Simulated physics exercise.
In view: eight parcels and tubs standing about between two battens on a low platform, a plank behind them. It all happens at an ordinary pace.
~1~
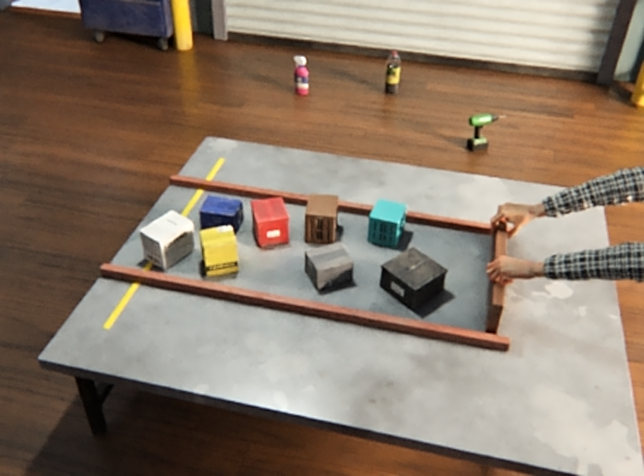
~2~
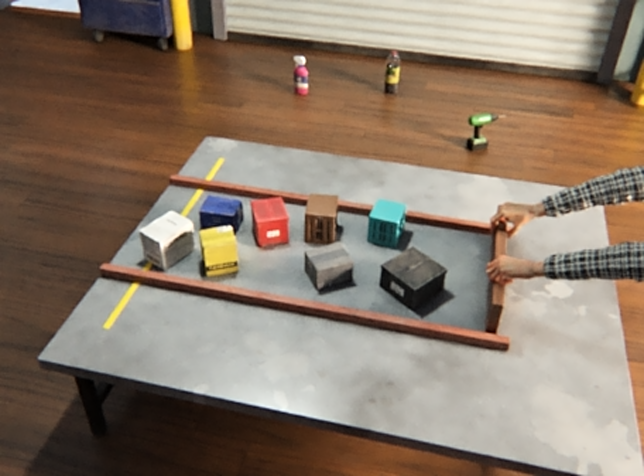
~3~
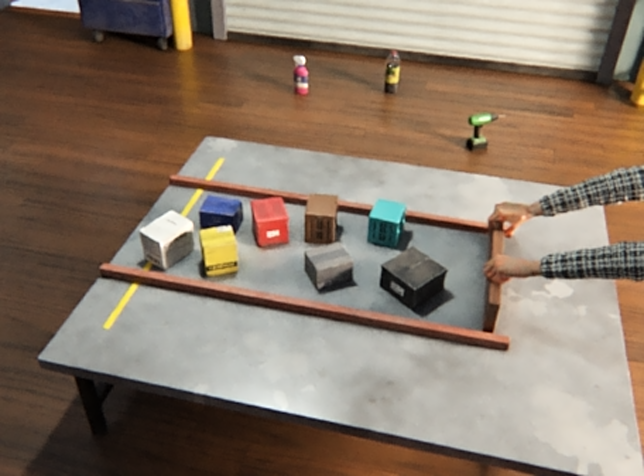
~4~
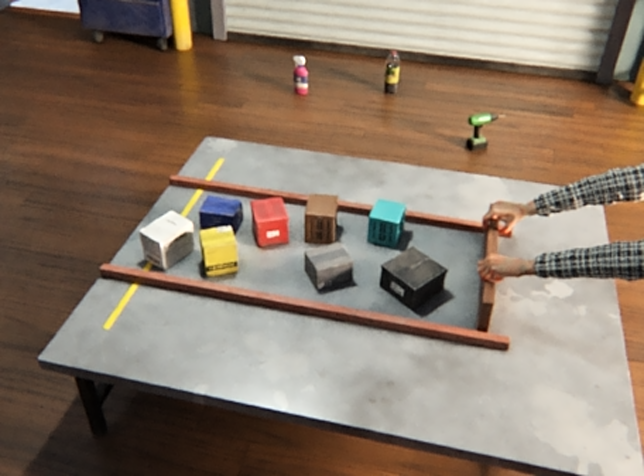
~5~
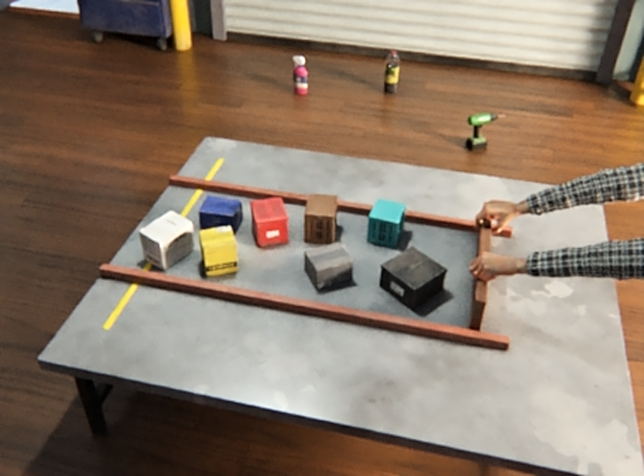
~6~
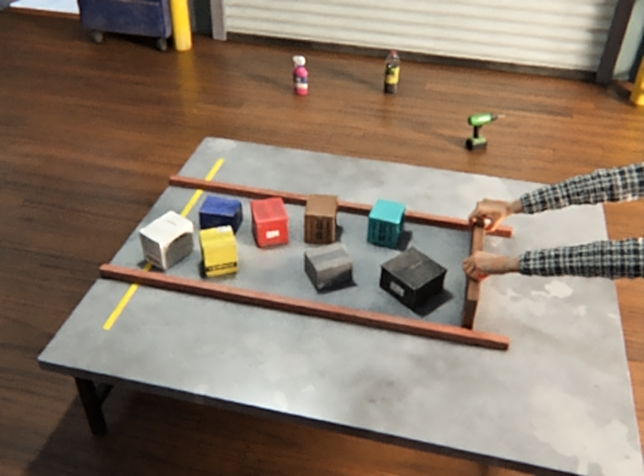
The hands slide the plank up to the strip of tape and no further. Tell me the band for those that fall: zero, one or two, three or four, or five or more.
In the end the number that fall off is five or more.
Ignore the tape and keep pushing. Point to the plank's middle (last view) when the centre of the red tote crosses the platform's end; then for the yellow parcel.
For the red tote at (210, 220), for the yellow parcel at (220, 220).
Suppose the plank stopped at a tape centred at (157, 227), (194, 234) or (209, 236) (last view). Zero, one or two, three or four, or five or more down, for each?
One after another: 5 or more; 3 or 4; either three or four.
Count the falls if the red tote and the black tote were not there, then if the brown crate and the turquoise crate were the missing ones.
It would be 3 and 4.
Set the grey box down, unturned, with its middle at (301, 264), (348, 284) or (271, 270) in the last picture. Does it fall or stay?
Place by place, it goes over; falls; goes over.
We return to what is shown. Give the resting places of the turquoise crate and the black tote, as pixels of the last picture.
About (176, 191), and the other about (134, 241).
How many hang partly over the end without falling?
Overhanging: 1.
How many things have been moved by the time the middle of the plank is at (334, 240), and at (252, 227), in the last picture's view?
By then 5, and 8.
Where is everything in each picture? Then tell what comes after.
In the first picture, white box (168, 240); blue parcel (222, 215); yellow parcel (219, 251); plank (497, 267); tape (174, 230).
In the second picture, blue parcel (222, 215); grey box (328, 266).
In the third picture, yellow parcel (219, 251); brown crate (321, 219).
In the fourth picture, white box (168, 240); turquoise crate (387, 223).
In the fifth picture, blue parcel (221, 215); plank (481, 264).
In the sixth picture, white box (168, 241); blue parcel (221, 215); yellow parcel (219, 251); plank (474, 263); tape (173, 230).
Soon after, none off yet; white box at rest near (168, 241); blue parcel at rest near (221, 215); yellow parcel at rest near (219, 251).
Then, none off yet; white box moving near (165, 240); blue parcel moved a little near (200, 212); yellow parcel moved about its own width near (192, 253).
Further on, one off so far; white box falling near (104, 279); blue parcel tipped well over near (128, 215); yellow parcel moved well along near (117, 244).
At rest, the number that fall off is five or more; fallen, grey box, brown crate, red tote, yellow parcel, blue parcel and white box.
